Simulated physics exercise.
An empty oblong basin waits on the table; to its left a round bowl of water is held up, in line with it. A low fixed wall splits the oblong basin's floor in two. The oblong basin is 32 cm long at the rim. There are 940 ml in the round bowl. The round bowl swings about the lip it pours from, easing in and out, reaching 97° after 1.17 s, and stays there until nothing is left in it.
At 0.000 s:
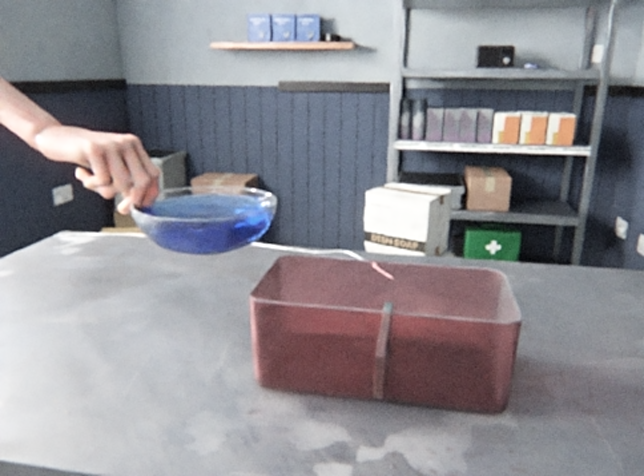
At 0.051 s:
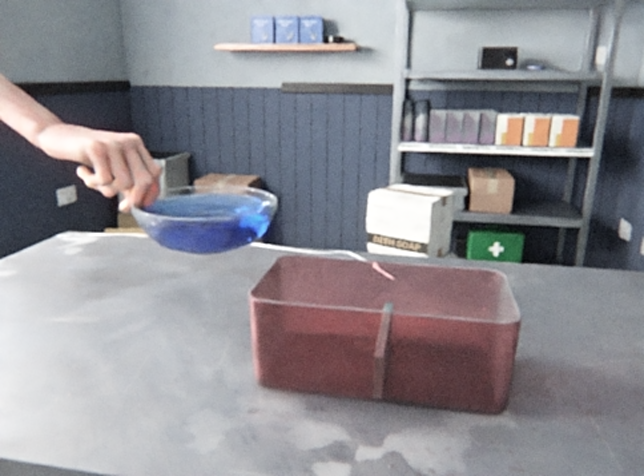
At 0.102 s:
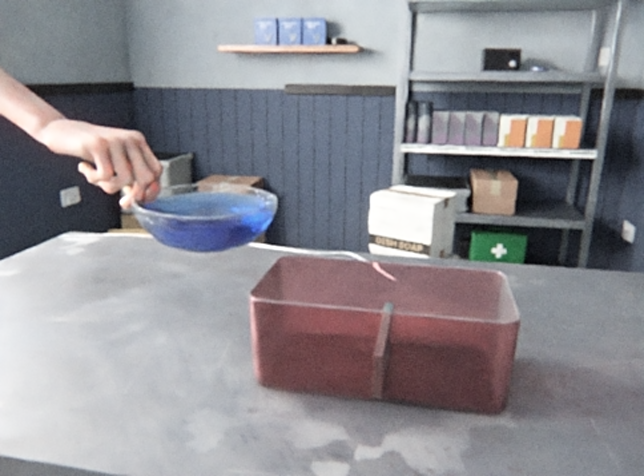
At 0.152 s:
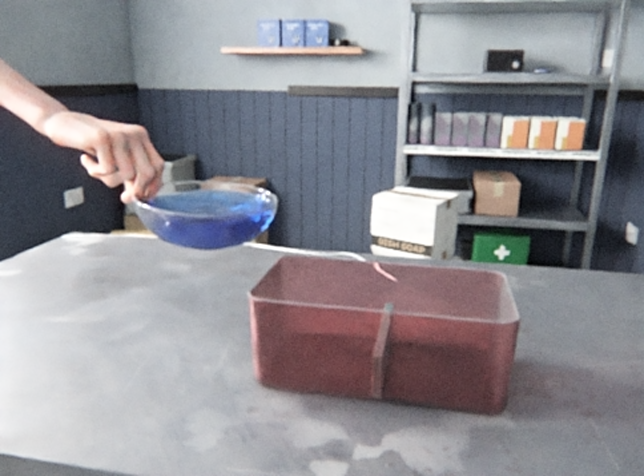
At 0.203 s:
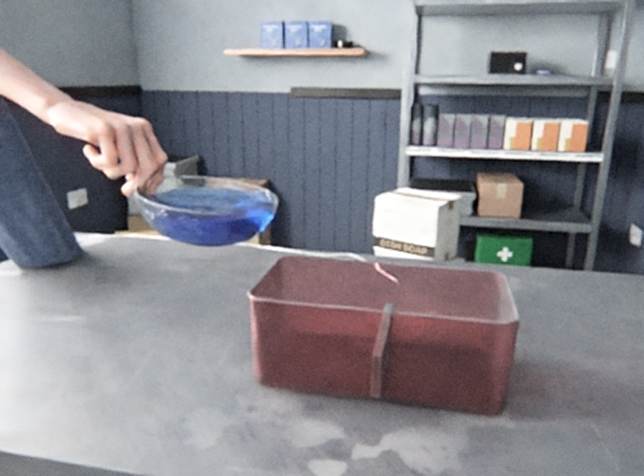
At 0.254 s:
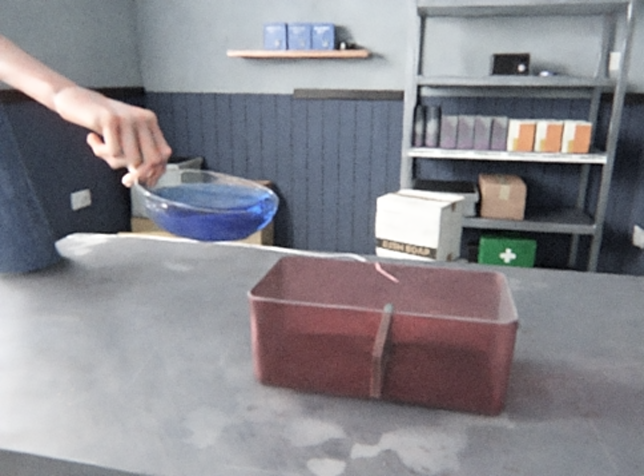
A hand holds a glass bowl of blue water and slowly tilts it toward the right.
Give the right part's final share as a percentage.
The far part has some 2 per cent.
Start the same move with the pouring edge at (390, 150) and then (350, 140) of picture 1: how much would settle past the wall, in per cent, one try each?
First 75, then 95 per cent.
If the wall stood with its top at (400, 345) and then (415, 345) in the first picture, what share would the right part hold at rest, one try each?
First 20, then 15 per cent.
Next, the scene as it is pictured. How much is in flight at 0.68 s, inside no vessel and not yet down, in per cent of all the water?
Near 42 in a hundred.
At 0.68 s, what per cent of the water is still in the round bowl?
About 34 per cent.
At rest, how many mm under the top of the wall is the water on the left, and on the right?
Some 22 mm on the left and 58 mm on the right.
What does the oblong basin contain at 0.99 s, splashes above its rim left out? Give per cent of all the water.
Near 94 in a hundred.
After 0.68 s the tilt is 61° and 35 per cent is still to pour, 23 is left of the wall and 0 right of it.
After 0.99 s the tilt is 91° and 1 per cent is still to pour, 93 is left of the wall and 1 right of it.
After 1.32 s the tilt is 97° and 0 per cent is still to pour, 98 is left of the wall and 2 right of it.
After 1.67 s the tilt is 97° and 0 per cent is still to pour, 97 is left of the wall and 2 right of it.
In the end 97 per cent lies left of the wall, 2 right of it and 1 outside.
